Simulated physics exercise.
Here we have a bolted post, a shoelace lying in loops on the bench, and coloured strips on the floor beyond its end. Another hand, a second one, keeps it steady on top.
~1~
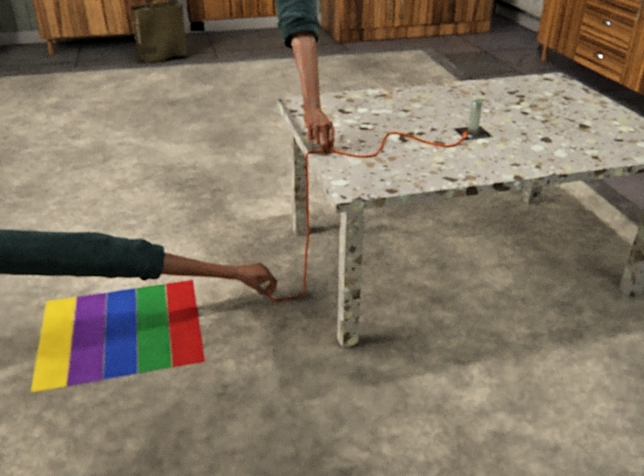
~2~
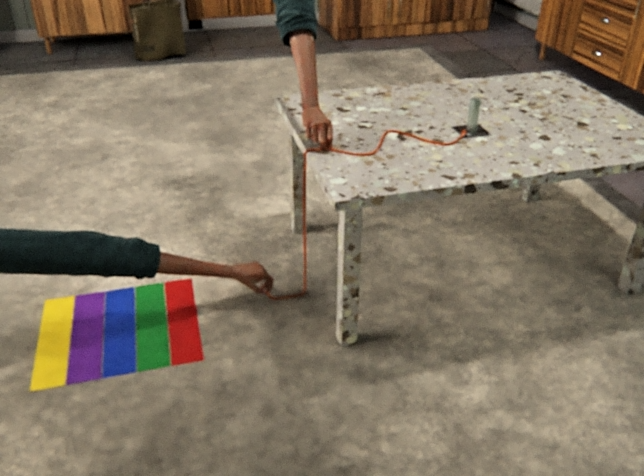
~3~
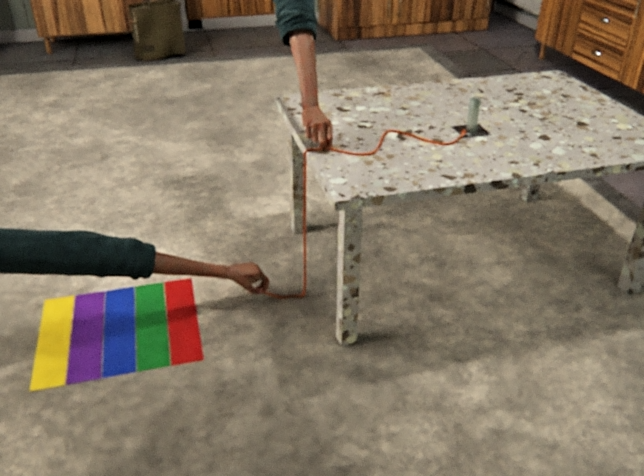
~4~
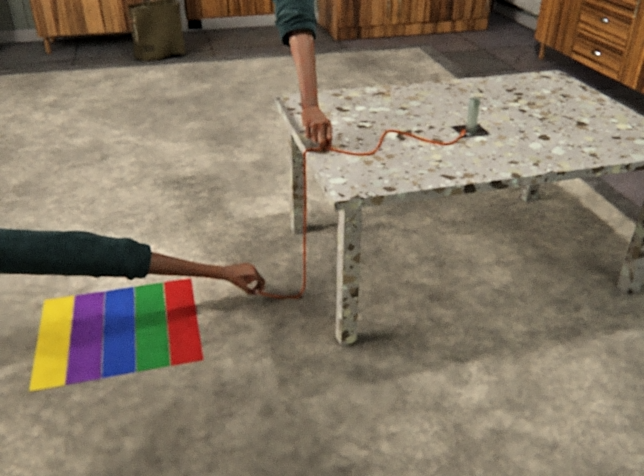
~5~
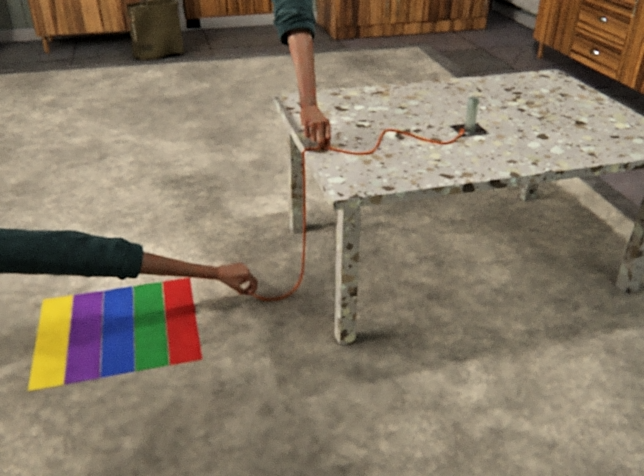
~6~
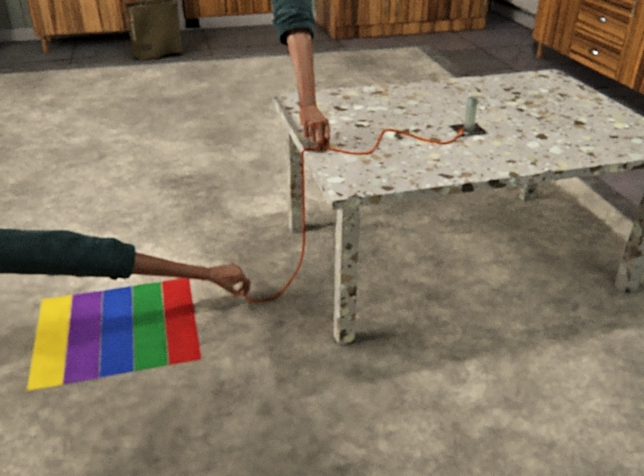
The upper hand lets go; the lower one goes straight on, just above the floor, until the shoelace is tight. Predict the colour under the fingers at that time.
The purple one.
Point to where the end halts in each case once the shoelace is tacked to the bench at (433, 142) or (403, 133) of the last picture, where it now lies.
About (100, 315) and (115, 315).
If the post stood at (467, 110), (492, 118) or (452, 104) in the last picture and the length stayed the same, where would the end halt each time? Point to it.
Respectively (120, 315), (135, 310) and (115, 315).
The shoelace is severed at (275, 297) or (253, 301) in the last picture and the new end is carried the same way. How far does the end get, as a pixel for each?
The places are (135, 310) and (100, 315).
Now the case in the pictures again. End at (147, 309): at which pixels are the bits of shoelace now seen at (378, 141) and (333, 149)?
Mark one about (336, 145), mark two about (295, 181).
A little later, end near (147, 309); over green.
Next, end near (106, 315); over blue.
When it is tight, end near (81, 319); over purple. It gets as far as the purple strip.
